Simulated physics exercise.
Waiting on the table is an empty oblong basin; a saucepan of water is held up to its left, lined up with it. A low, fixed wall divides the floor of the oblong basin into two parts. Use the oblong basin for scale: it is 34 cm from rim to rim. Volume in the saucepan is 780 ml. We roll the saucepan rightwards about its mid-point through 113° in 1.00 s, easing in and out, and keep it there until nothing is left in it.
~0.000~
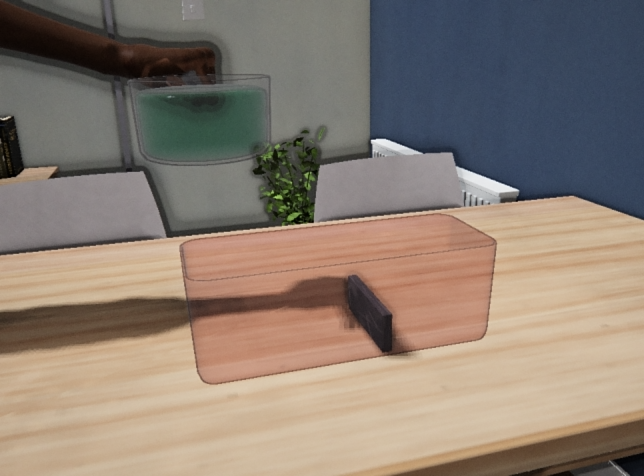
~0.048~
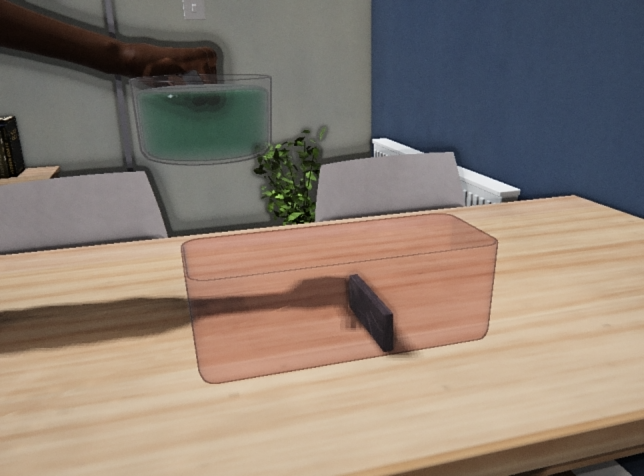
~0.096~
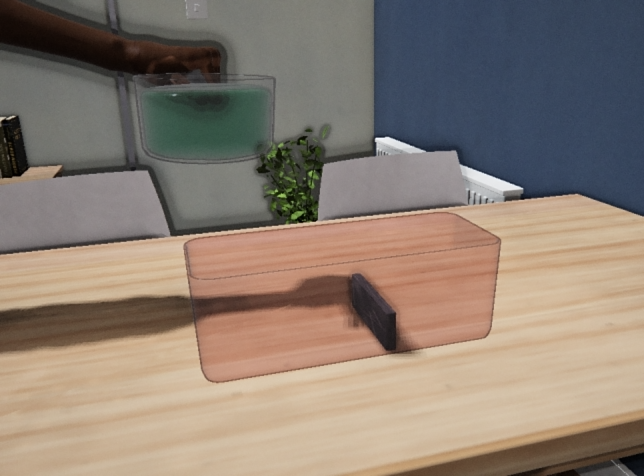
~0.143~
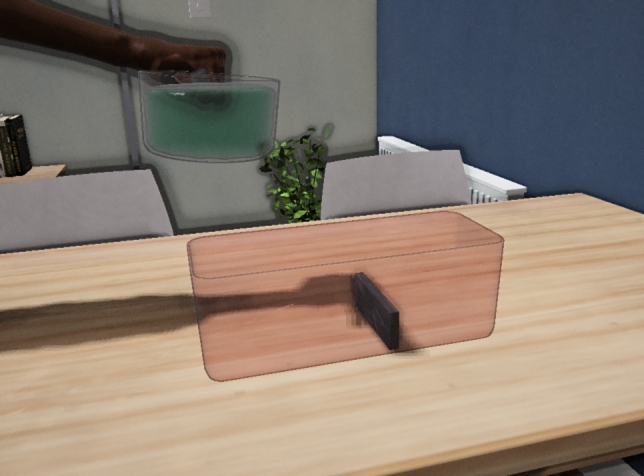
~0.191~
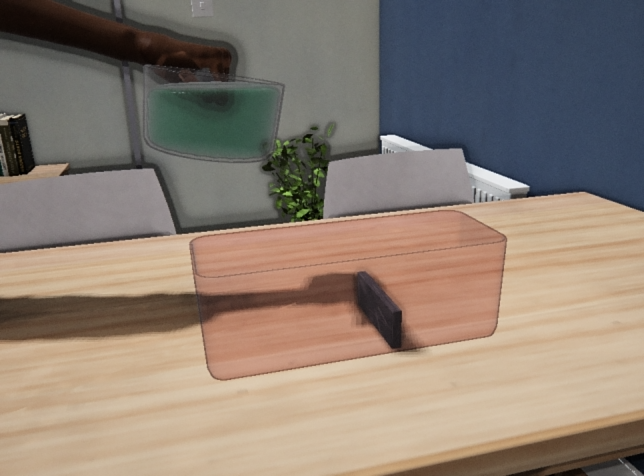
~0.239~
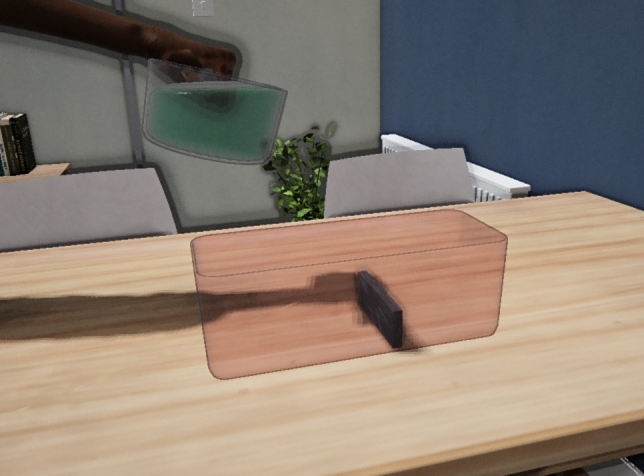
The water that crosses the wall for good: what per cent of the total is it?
It is about 7 per cent of the total.
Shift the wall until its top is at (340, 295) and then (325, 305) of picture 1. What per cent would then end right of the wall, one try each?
The first gives near 50 per cent and the second near 65 per cent.
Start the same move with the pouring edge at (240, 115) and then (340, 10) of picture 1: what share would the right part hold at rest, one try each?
In order, 10 and 85 per cent.
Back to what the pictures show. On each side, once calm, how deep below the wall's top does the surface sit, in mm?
Left 18 mm, right 44 mm.
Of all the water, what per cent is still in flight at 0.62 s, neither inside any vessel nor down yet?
I'd say close to 36 per cent.
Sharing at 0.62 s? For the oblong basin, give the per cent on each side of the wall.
18 left and 0 right, roughly.
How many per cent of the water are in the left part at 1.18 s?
92 %.
After 0.62 s the tilt is 77° and 46 per cent is still to pour, 17 is left of the wall and 0 right of it.
After 0.89 s the tilt is 110° and 6 per cent is still to pour, 82 is left of the wall and 4 right of it.
After 1.18 s the tilt is 113° and 0 per cent is still to pour, 92 is left of the wall and 6 right of it.
After 1.50 s the tilt is 113° and 0 per cent is still to pour, 91 is left of the wall and 7 right of it.
In the end 91 per cent lies left of the wall, 7 right of it and 2 outside.
